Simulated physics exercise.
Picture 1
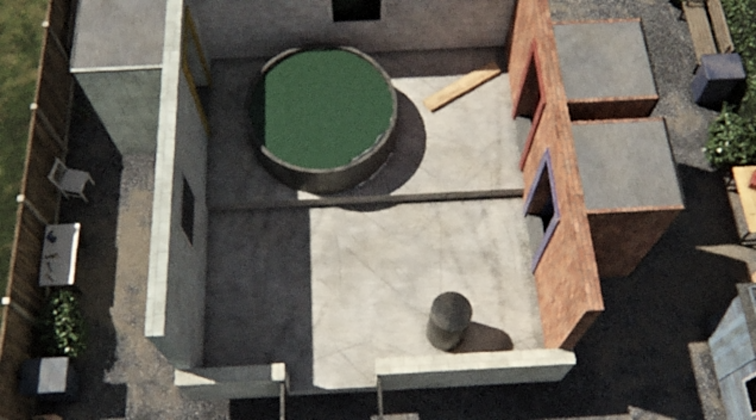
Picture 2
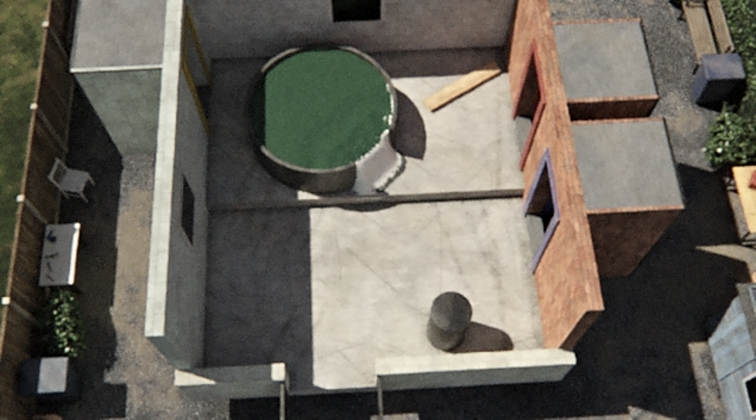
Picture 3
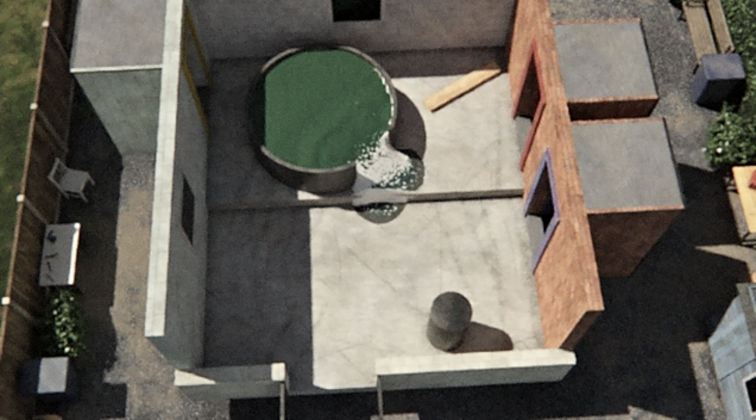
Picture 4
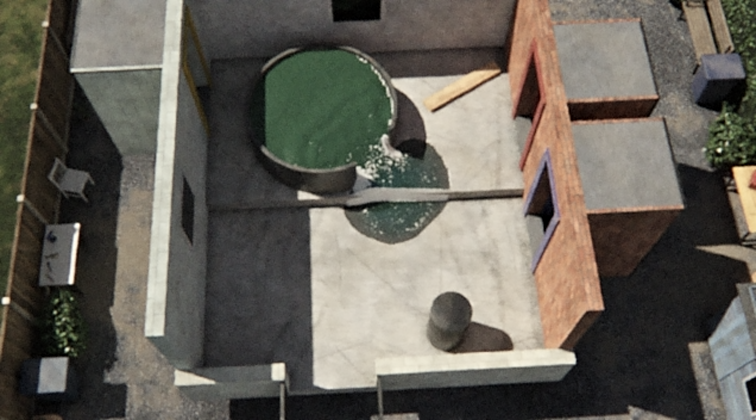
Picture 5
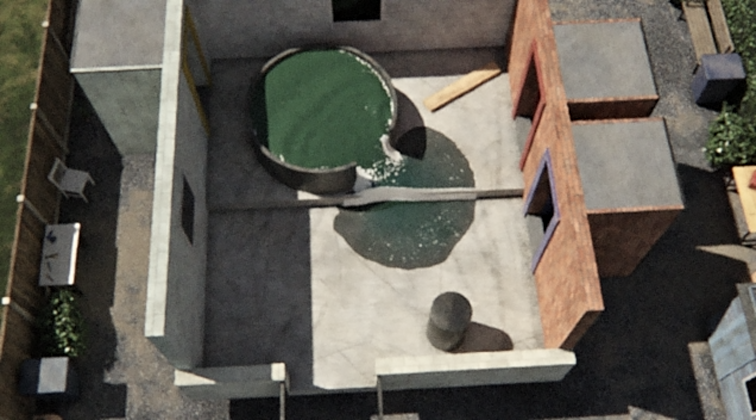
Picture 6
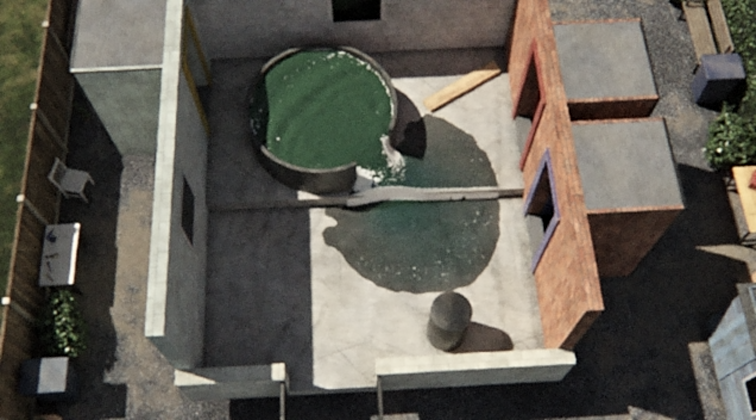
Green water burst through the lower right side of a round pool in a walled concrete yard, poured over a low step, and spread in a widening dark puddle across the floor below.
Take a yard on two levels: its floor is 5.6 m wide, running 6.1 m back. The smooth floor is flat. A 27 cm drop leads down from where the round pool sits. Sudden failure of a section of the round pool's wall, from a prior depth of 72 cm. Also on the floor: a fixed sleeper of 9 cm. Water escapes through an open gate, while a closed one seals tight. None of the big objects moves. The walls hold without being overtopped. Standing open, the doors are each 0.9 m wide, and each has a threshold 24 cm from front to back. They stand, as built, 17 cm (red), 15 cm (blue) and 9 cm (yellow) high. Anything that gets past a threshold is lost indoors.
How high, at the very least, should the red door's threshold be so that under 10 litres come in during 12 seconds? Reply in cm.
It should be at least 11.5 cm or so.
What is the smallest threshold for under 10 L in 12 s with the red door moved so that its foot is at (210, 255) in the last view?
It needs roughly 12.0 cm.
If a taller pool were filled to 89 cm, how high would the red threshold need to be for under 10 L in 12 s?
Around 15 cm high.
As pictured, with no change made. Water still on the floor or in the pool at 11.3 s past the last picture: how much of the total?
Roughly 82 per cent of the water.
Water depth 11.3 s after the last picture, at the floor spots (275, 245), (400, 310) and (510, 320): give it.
Depths in order: 11 / 12 / 12 cm.
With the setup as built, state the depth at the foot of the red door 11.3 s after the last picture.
You'd measure close to 3.0 cm there.
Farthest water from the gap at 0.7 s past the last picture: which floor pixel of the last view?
At about (547, 362).
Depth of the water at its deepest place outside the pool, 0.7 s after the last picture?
Around 42 centimetres.
Then, 0.7 s after the last picture water covers 40 % of the floor, deepest (42 cm) near (547, 362); 7 cm at the red door, 0 litres in over its 17 cm threshold.
Then, 2.3 s after the last picture water covers 50 % of the floor, deepest (39 cm) near (459, 367); 10 cm at the red door, 1 litre in over its 17 cm threshold.
Then, 11.3 s after the last picture water covers 85 % of the floor, deepest (22 cm) near (524, 203); 3 cm at the red door, 1 litre in over its 17 cm threshold.
At the red door as built, the water peaked near 15 cm, 1.1 s after the last picture.
With a threshold of 9.5 cm, 18 litres would have come in within the 12 s; with 13 cm, 6 litres. So under 10 litres takes about 11.5 cm.
